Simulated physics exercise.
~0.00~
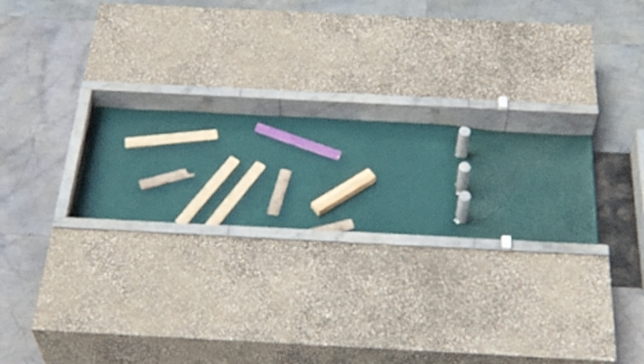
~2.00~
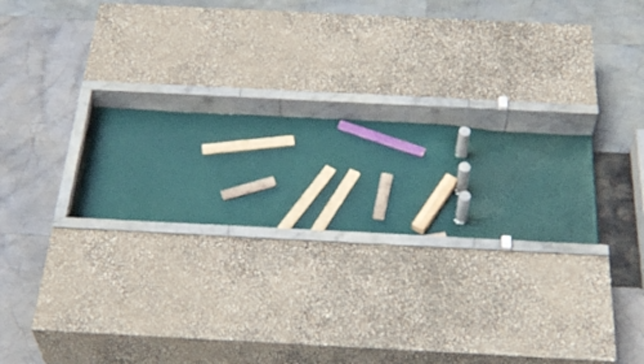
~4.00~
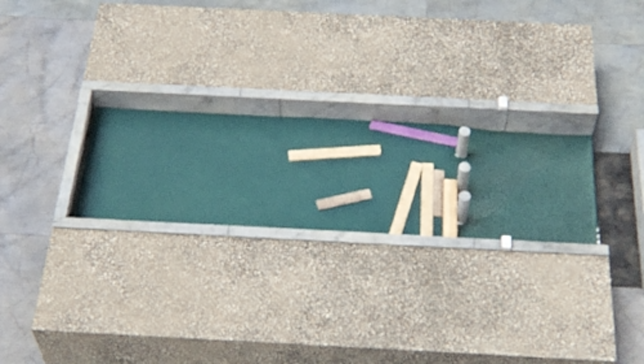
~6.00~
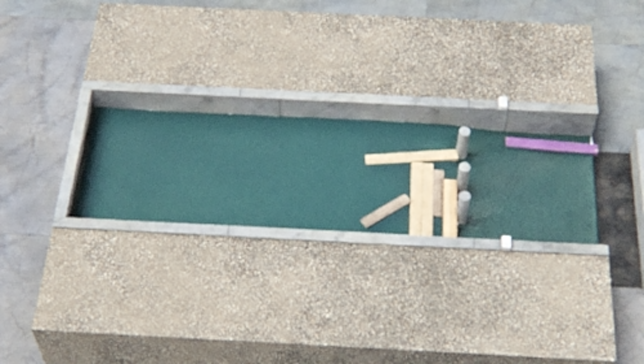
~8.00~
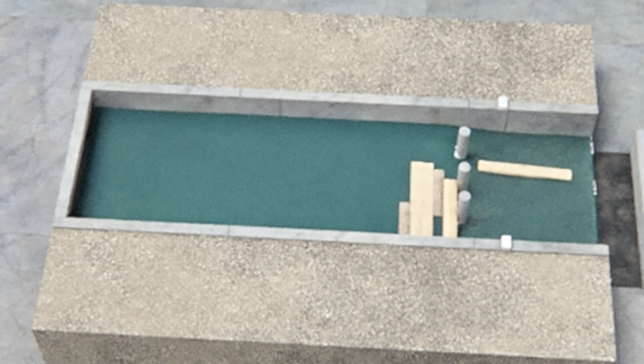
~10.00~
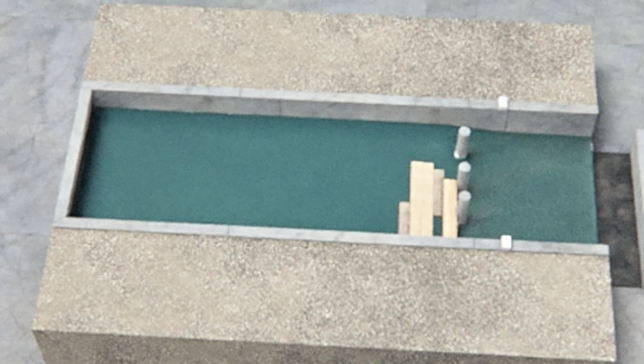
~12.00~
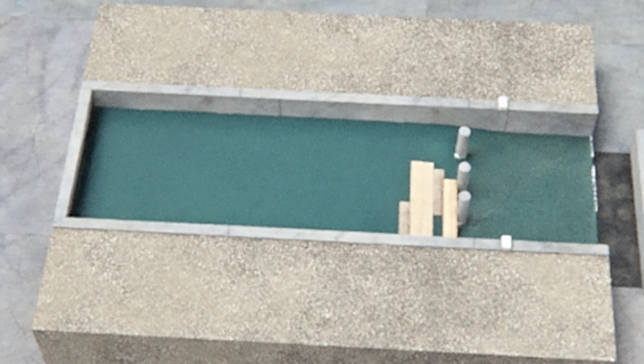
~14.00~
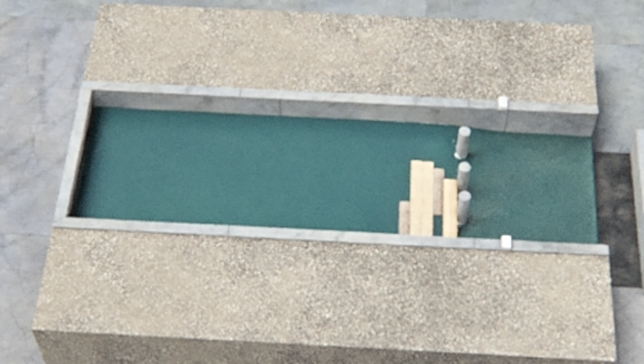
Wooden planks drifting right along a water-filled channel, the purple one and a pale one slipping past grey posts, others jamming there.
